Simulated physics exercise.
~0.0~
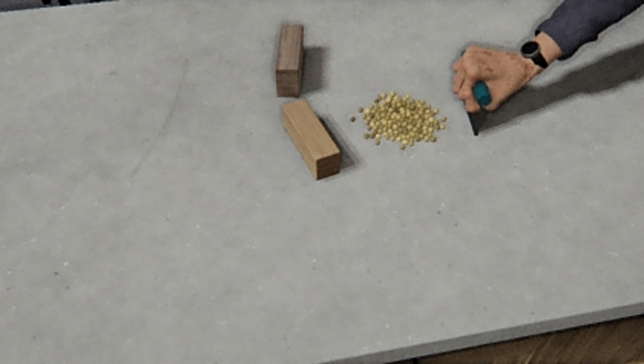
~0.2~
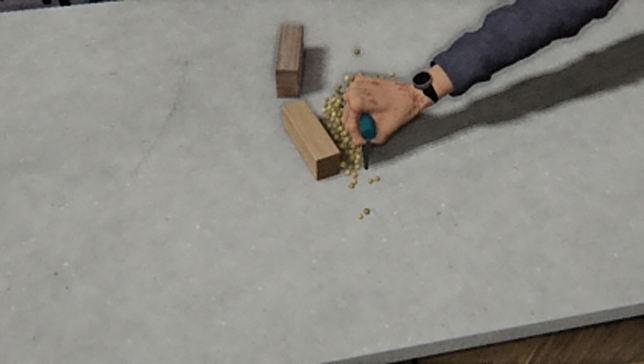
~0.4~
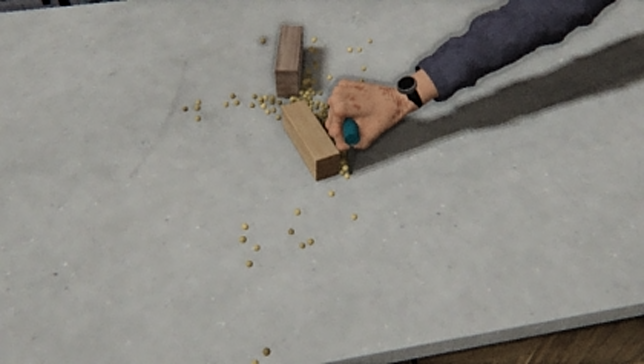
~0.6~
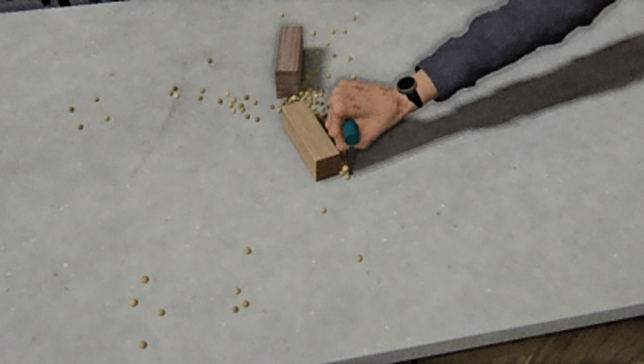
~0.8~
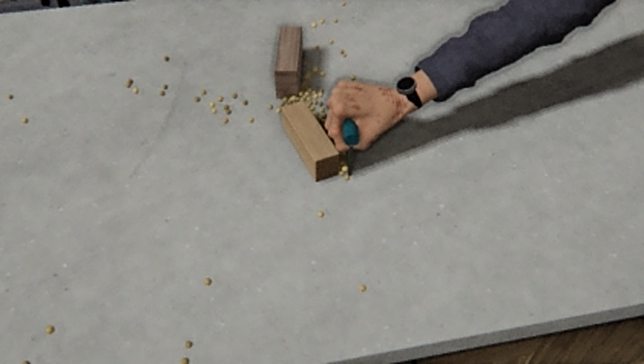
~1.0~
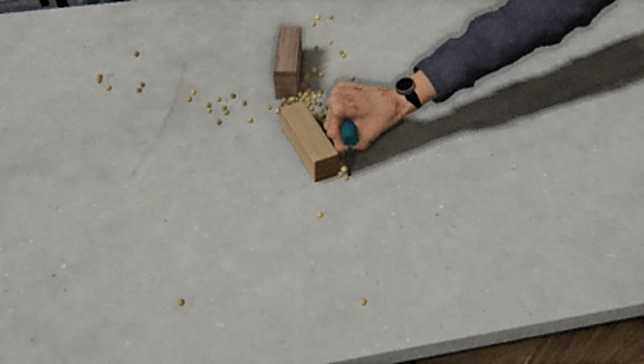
A hand with a scraper sweeping yellowish beans left against two wooden blocks, some scattering across the grey surface, most staying heaped.
